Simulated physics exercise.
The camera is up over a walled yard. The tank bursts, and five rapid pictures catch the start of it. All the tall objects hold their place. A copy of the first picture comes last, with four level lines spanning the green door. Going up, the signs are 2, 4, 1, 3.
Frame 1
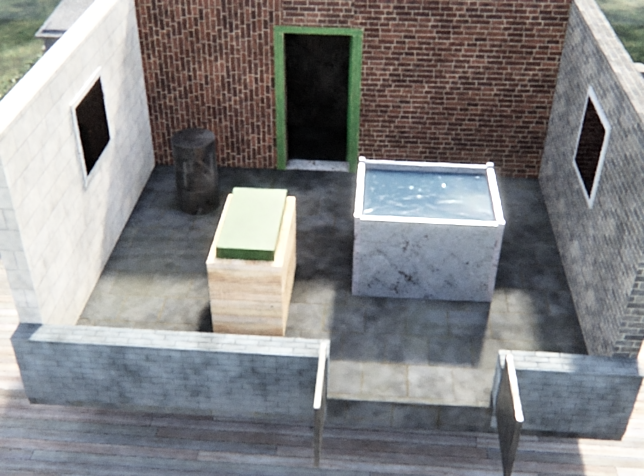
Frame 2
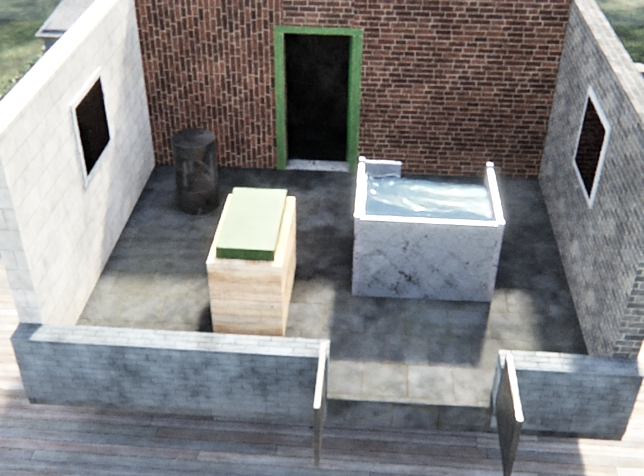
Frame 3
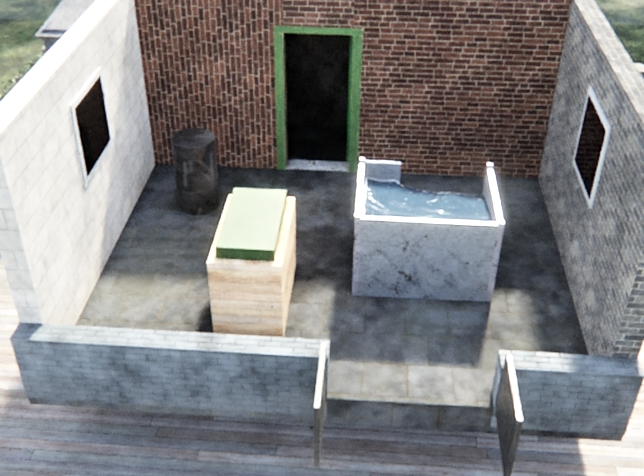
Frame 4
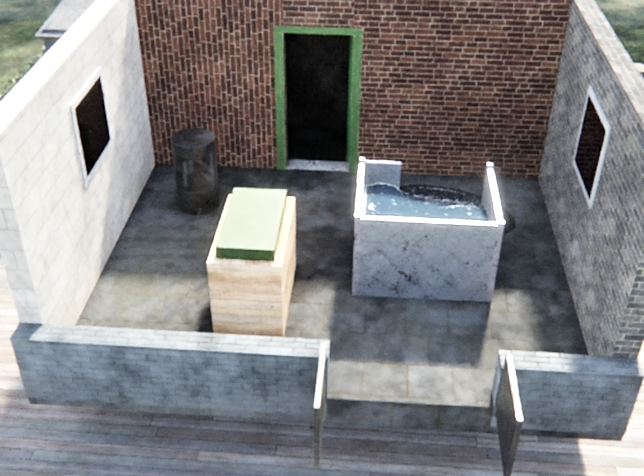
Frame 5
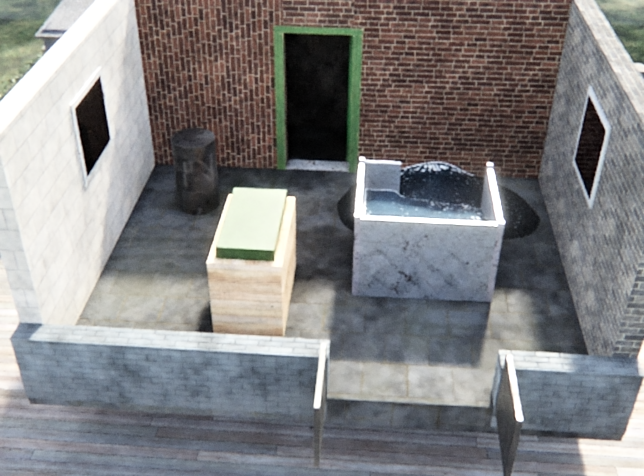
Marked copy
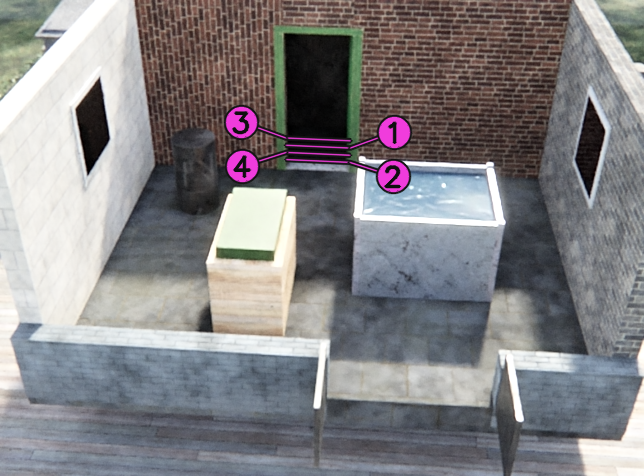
Water sloshing in a marble tank in a walled yard, its level dropping as a dark wet patch spreads behind it.
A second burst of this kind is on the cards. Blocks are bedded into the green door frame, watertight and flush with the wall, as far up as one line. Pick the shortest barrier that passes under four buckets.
2 will do.
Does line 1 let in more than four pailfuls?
No, that is safe.
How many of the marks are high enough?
All of the four.
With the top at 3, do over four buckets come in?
No.
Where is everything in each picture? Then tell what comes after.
Water in the tank at rest, its middle at (427, 197); foot of the green doorway at (317, 170); open gate at (414, 341), in the first frame.
Water covers 2 % of the ground, its front hidden from here, in the second frame.
Water covers 4 % of the ground, its front hidden from here, in the third frame.
Water covers 9 % of the ground, its front hidden from here, in the fourth frame.
Front seen at (520, 201), 16 % of the ground wet, in the fifth frame.
On the marked copy, 1 at (318, 146); 2 at (317, 160); 3 at (318, 139); 4 at (318, 153); from the bottom up 2, 4, 1, 3.
For line 1, nothing gets over.
For line 2, a splash gets over, under a bucket.
For line 3, nothing gets over.
For line 4, nothing gets over.
